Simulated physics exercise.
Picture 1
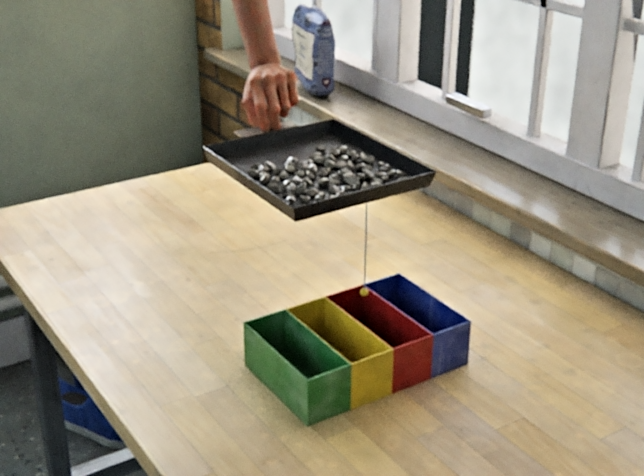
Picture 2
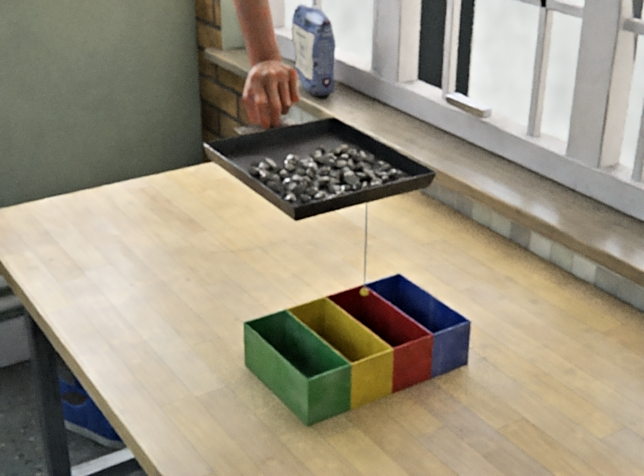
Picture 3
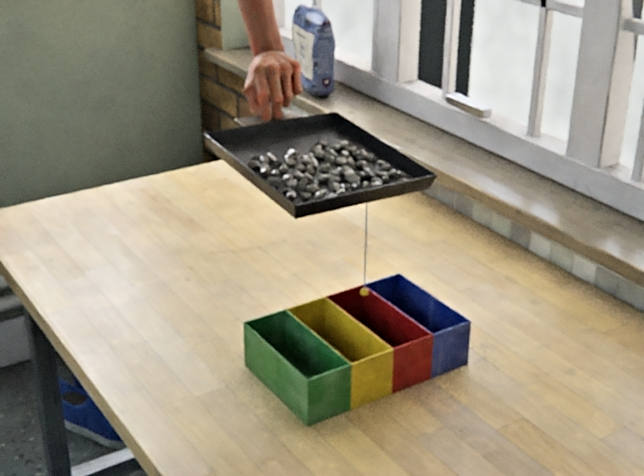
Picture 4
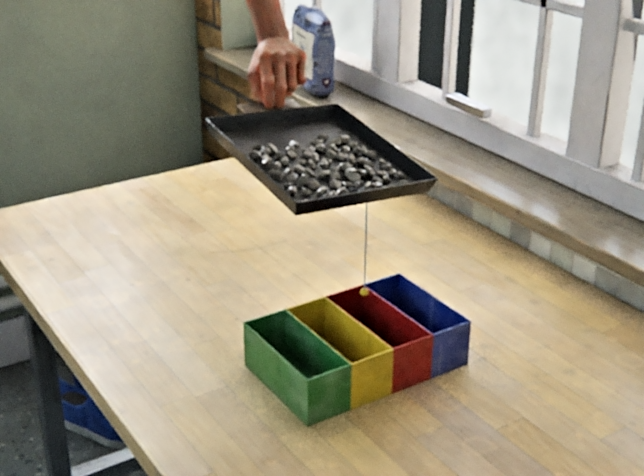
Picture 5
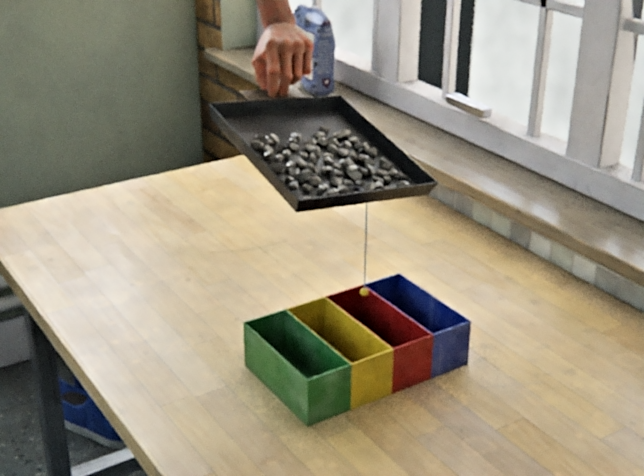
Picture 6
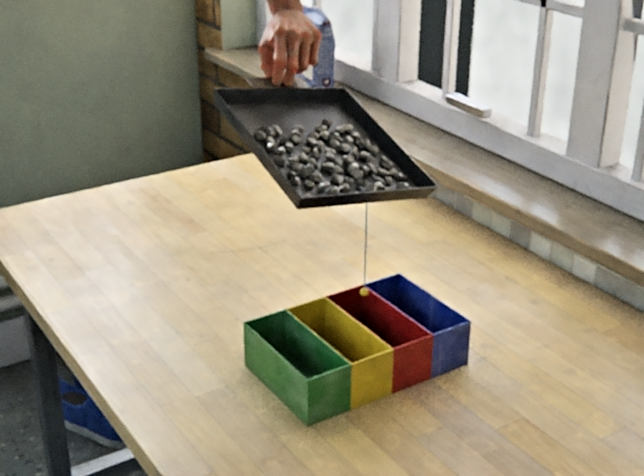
On a wooden table by a window, a hand gradually raising one side of a gravel-filled black tray above four coloured compartments.
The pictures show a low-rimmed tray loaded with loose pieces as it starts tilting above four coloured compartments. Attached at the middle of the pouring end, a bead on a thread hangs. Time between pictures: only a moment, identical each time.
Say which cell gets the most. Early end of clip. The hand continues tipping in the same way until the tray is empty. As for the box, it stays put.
Blue.
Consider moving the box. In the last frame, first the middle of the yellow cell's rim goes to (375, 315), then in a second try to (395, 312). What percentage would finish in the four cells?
100 % for the first, 100 % for the second.
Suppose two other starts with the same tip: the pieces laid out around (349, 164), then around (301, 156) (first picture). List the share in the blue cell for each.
The first start yields 40 per cent, the second 50 per cent.
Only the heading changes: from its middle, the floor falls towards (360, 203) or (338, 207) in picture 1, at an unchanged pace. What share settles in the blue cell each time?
Respectively close to 30 and 0 in a hundred.
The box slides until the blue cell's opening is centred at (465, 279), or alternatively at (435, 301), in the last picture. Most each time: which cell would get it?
Case 1 - the red cell; case 2 - blue.
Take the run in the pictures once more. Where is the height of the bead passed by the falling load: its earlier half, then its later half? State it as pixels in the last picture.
At (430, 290) for the first part, then at (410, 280) for the others.
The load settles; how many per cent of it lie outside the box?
Call it some 40 percent of the pieces.
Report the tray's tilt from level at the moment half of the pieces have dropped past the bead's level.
Angle reached: About 115°.
Soon after the last picture, tray tipped steeply; all on the tray.
A little later, tray tipped past a quarter turn; about two thirds on the tray; a small part in the blue cell; about a third falling or outside the box.
Later still, tray tipped past a quarter turn; about half in the blue cell; a small part in the red cell; about a third falling or outside the box.
At rest, tray tipped past a quarter turn; about half in the blue cell; a small part in the red cell; none in the green cell; none in the yellow cell; about a third outside the box.
